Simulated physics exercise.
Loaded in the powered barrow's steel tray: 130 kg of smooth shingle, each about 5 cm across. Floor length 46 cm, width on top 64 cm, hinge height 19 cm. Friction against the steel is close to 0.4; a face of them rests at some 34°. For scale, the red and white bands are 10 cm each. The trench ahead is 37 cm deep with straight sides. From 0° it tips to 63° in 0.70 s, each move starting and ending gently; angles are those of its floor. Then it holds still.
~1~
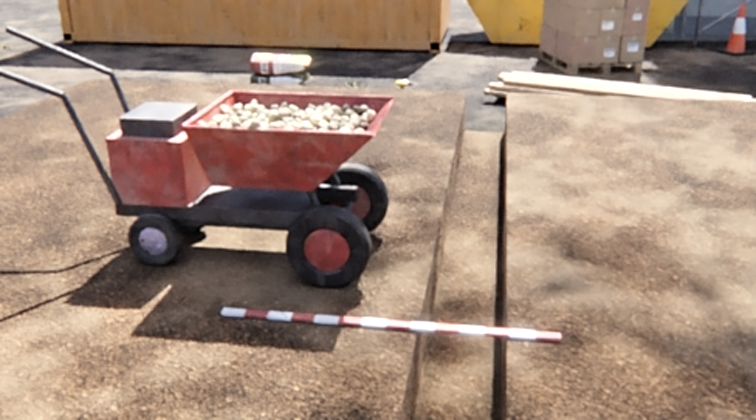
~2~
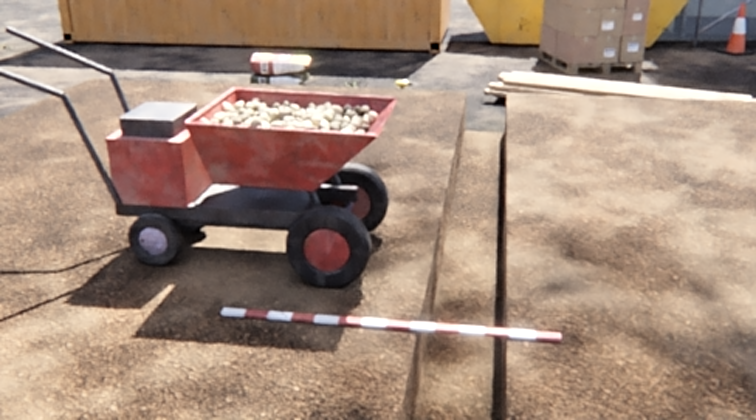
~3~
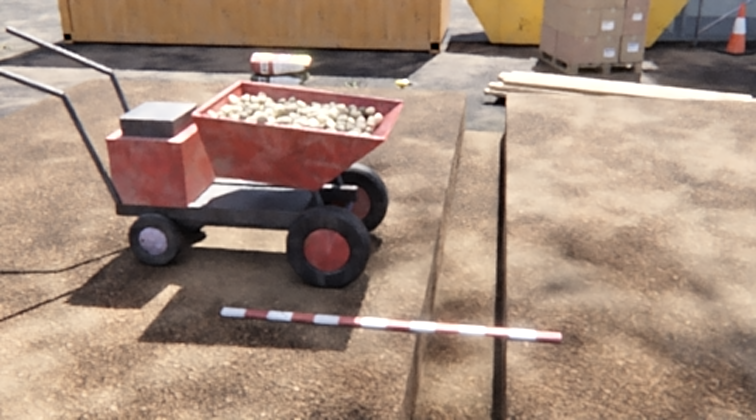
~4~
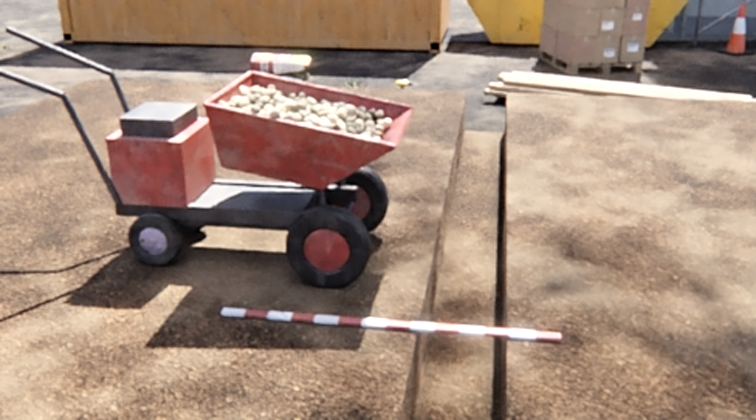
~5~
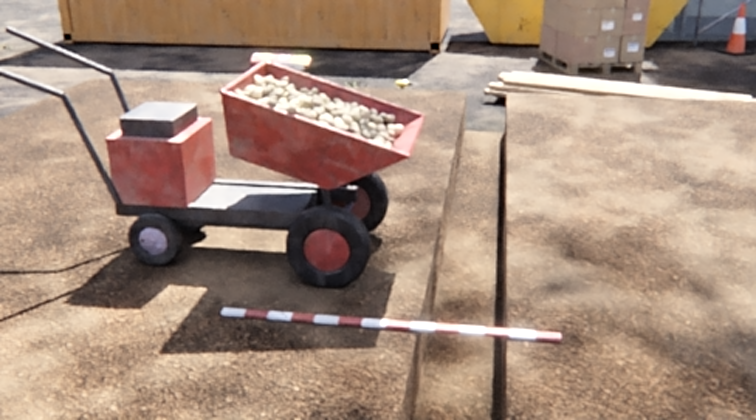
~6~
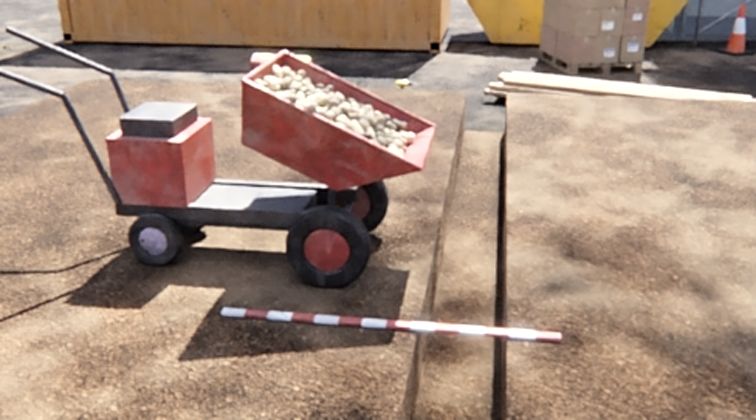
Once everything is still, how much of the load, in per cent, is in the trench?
Some 45 per cent of it.
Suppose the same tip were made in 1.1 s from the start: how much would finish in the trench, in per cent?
In that case some 55 per cent.
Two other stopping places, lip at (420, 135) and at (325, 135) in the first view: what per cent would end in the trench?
Near 10 per cent from the first place, 90 from the second.
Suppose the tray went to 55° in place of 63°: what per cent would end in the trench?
In that case some 60 per cent.
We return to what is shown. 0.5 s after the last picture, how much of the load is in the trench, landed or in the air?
Some 20 per cent.
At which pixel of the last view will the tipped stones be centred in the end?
Around (525, 267).
Then, 0.2 s after the last picture the floor is at 53°, 100 % in the tray; the foremost stones are at (449, 197).
Then, 0.5 s after the last picture the floor is at 63°, 74 % in the tray, 18 % in the trench, 8 % past the trench; the foremost stones are at (530, 270).
Then, 0.8 s after the last picture the floor is at 63°, 21 % in the tray, 26 % in the trench, 53 % past the trench; the foremost stones are at (677, 270).
Then, 2.8 s after the last picture the floor is at 63°, 0 % in the tray, 45 % in the trench, 55 % past the trench; the foremost stones are past the picture's edge.
